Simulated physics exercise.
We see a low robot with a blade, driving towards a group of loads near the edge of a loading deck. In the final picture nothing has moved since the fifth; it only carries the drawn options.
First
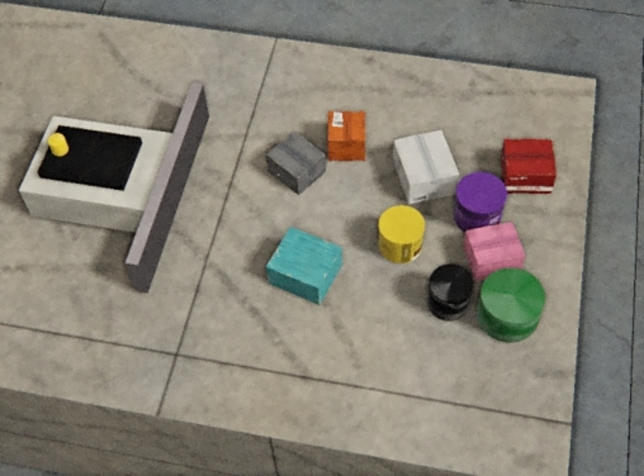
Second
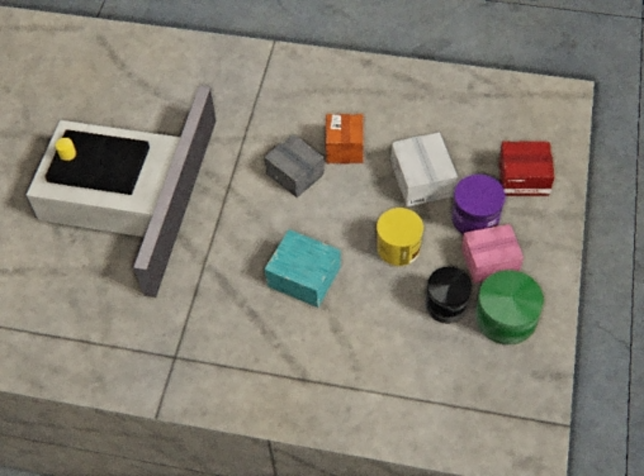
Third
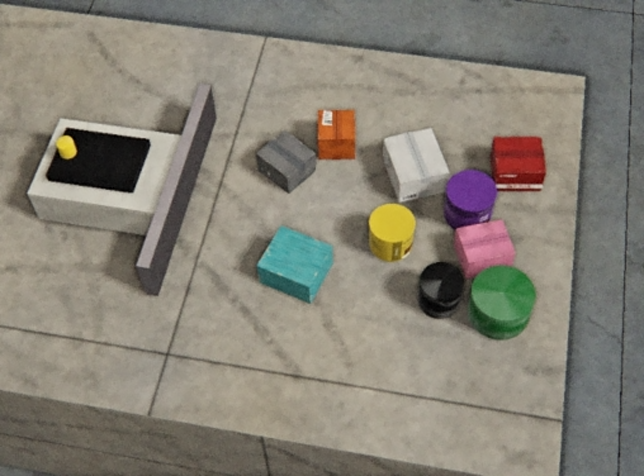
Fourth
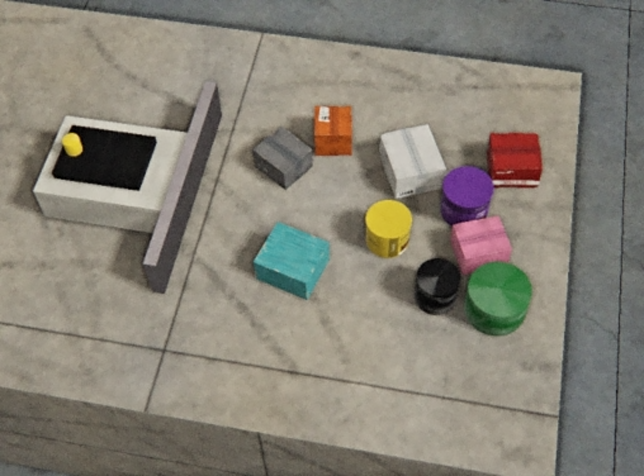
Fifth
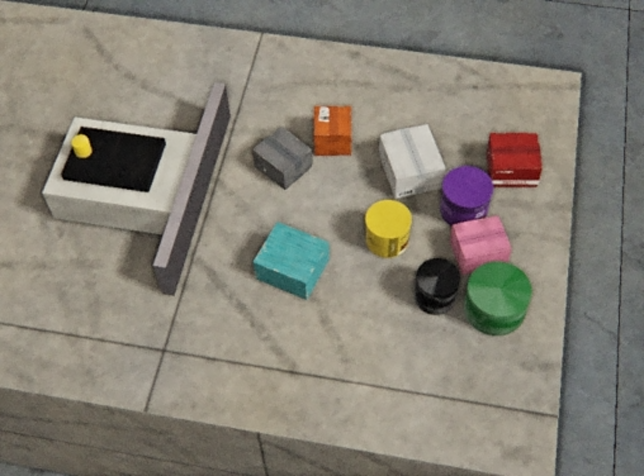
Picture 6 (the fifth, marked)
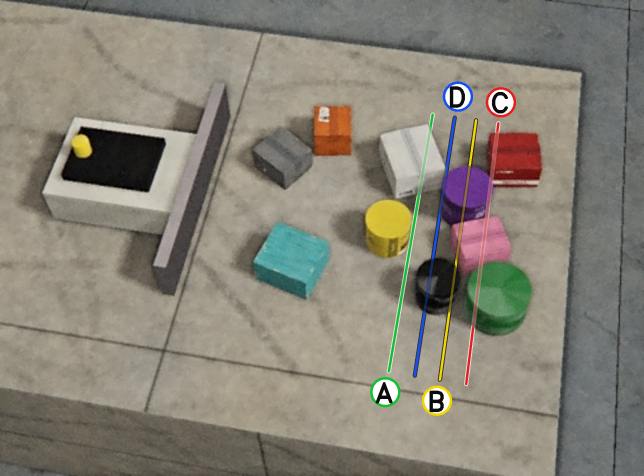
To begin with, a low white robot with an upright grey blade sits at the left of a stone-coloured deck, facing a scattered group of colourful boxes and canisters. It creeps rightward, slightly narrowing the gap, while the loads stay in place on the deck, still untouched by the blade.
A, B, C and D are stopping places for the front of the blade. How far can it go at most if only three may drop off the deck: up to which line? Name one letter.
C is the last line within the limit.
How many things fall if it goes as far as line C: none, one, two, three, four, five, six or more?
By then, two.
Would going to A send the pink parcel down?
No.
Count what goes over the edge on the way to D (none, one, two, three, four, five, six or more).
By then, none.
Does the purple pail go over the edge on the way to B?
By then, no.
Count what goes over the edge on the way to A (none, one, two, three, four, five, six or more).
The count is none.
On the marked copy, A at (413, 232); B at (460, 239); C at (484, 243); D at (436, 236).
Following C. Soon after the start, robot (223, 173); orange parcel (351, 122); turquoise crate (319, 262).
Later, robot (327, 188); green canister (529, 305); red box (539, 162).
In the end, robot (407, 200); green canister over the edge; red box over the edge; two fallen.
As for the rest, A is within the limit but short; B is within the limit but short; D is within the limit but short.
